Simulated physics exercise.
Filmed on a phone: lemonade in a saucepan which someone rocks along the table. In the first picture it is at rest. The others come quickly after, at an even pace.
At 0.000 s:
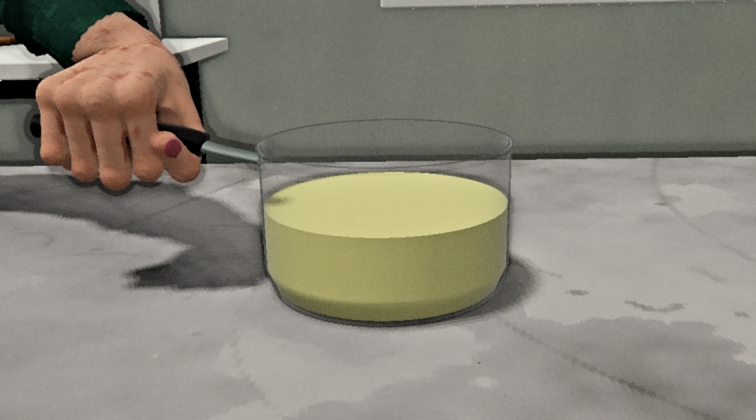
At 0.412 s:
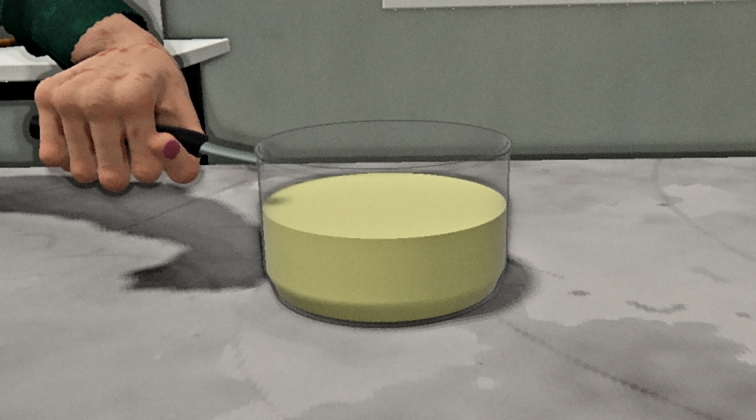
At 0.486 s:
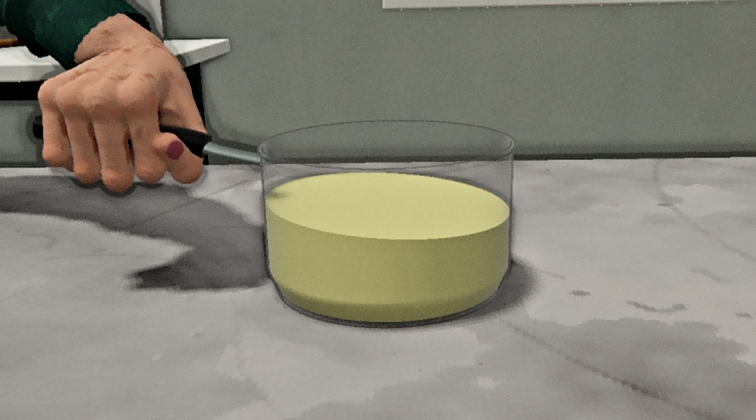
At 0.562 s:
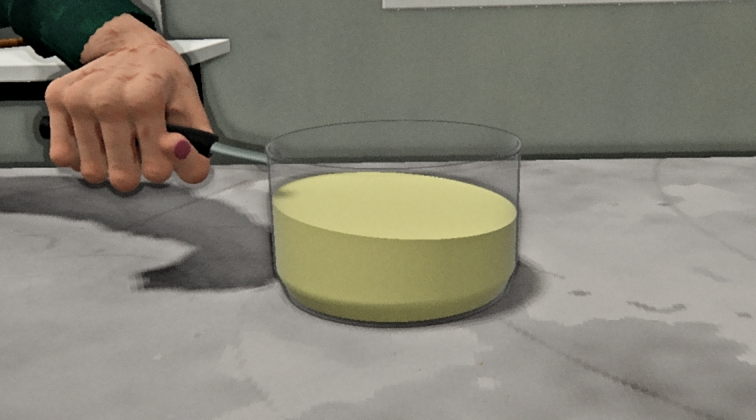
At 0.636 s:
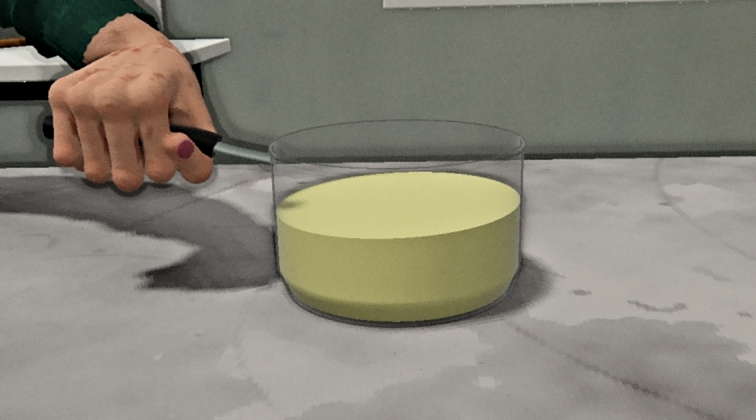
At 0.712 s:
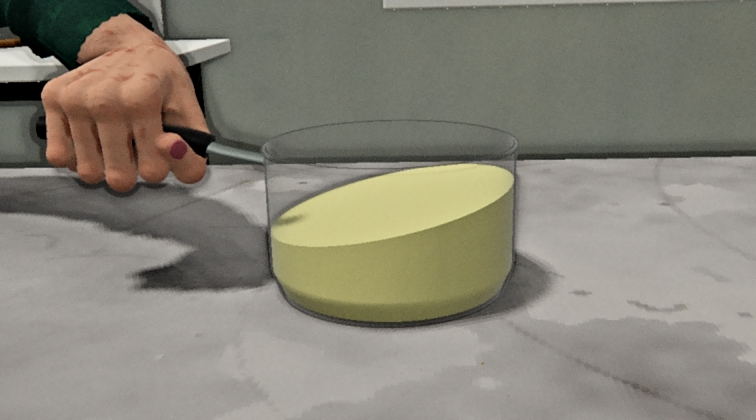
The clip shows a hand gripping the handle of a clear pan of yellow liquid on a grey surface, shifting it slightly left, then right, then back left as the liquid tilts gently and finally slopes up clearly on the right.
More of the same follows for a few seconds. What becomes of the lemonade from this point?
The lemonade partly gets out.
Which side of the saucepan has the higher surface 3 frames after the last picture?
On the left portion, then.
After 1.0 s, the highest wave so far comes most of the way to the rim.
After 1.2 s, the highest wave so far goes over the rim.
After 5.1 s, the highest wave so far goes over the rim; some is on the top.
